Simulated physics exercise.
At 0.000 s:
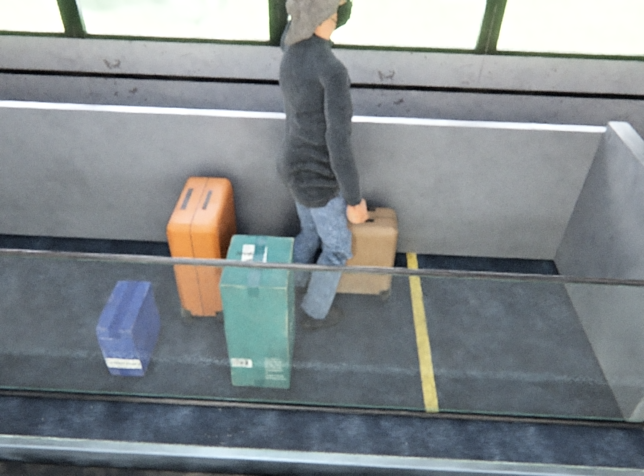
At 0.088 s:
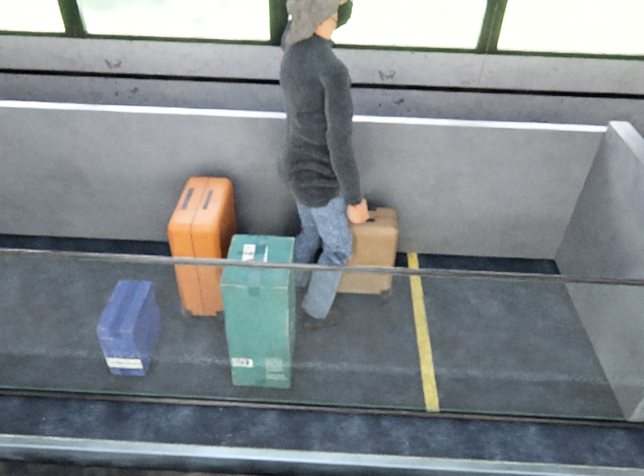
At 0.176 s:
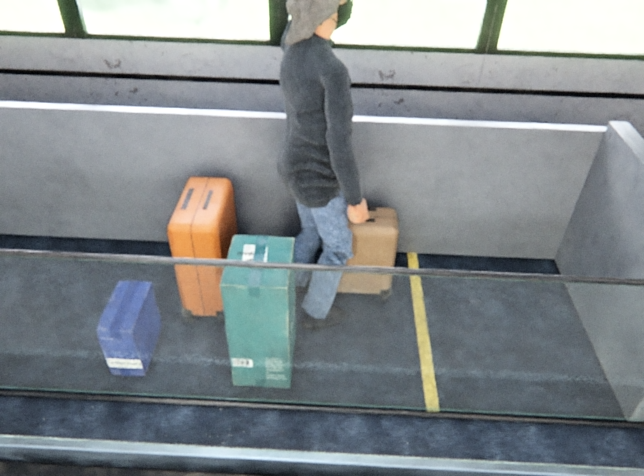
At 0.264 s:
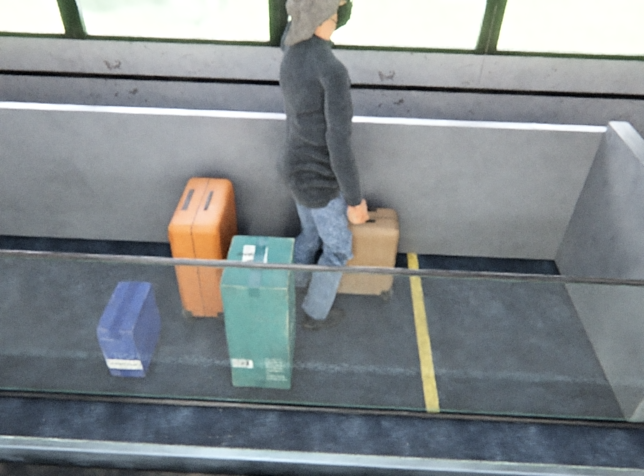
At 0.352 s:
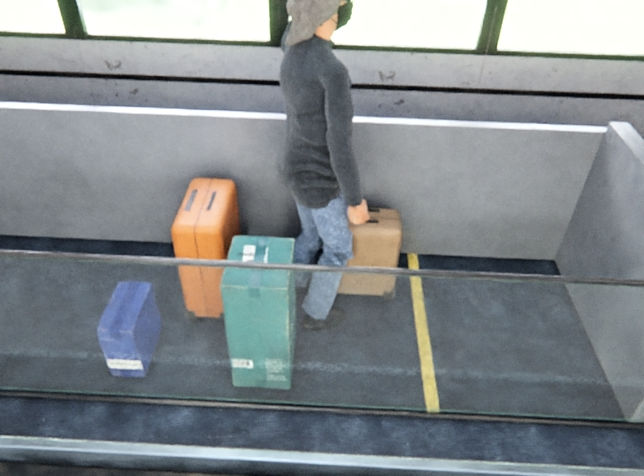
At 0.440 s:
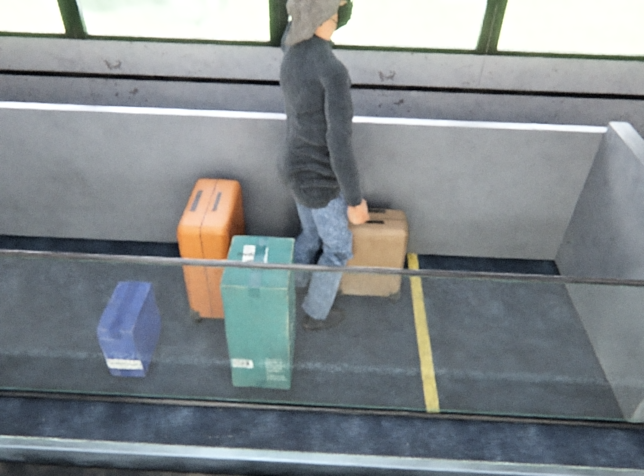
The footage shows a person in a cap and dark sweater standing among blue, orange, green and brown cases in a shuttle bay. Everything appears still at first, then the orange and brown cases shift slightly right.
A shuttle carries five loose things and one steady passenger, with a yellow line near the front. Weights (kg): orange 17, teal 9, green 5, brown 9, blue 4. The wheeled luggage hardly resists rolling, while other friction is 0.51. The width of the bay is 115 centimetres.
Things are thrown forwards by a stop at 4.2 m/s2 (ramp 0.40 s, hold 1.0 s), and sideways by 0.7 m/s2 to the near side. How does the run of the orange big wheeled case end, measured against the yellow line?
Not beyond.
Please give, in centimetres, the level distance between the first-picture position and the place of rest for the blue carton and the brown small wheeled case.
Shift: Blue carton 5; brown small wheeled case 110.
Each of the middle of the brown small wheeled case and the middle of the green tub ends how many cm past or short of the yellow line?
Brown small wheeled case 70 past, green tub 80 short.
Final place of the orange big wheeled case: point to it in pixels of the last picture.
I'd put it somewhere close to (207, 291).
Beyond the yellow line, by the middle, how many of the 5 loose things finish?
1.
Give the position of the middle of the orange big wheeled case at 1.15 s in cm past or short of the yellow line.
Short by some 95 cm.
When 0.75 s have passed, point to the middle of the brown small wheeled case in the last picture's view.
It would sit at about pixel (428, 265) then.
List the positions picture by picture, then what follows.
Orange big wheeled case (208, 251), brown small wheeled case (358, 255), in the first picture.
Orange big wheeled case (208, 251), brown small wheeled case (359, 254), in the second picture.
Orange big wheeled case (208, 251), brown small wheeled case (359, 254), in the third picture.
Orange big wheeled case (209, 252), brown small wheeled case (359, 255), in the fourth picture.
Orange big wheeled case (212, 252), brown small wheeled case (362, 255), in the fifth picture.
Orange big wheeled case (216, 253), brown small wheeled case (367, 256), in the sixth picture.
After 0.75 s the orange big wheeled case is 105 cm short of the yellow line, tilted 10°, near (229, 260) in the last picture's view.
After 1.15 s the orange big wheeled case is 96 cm short of the yellow line, tilted 35°, near (242, 273) in the last picture's view.
After 1.65 s the orange big wheeled case is 97 cm short of the yellow line, tilted 35°, near (242, 273) in the last picture's view.
When all is still (2.5 s), orange big wheeled case stops short of the yellow line; teal tall bag stops short of the yellow line; green tub stops short of the yellow line; brown small wheeled case crosses the yellow line; blue carton stops short of the yellow line.
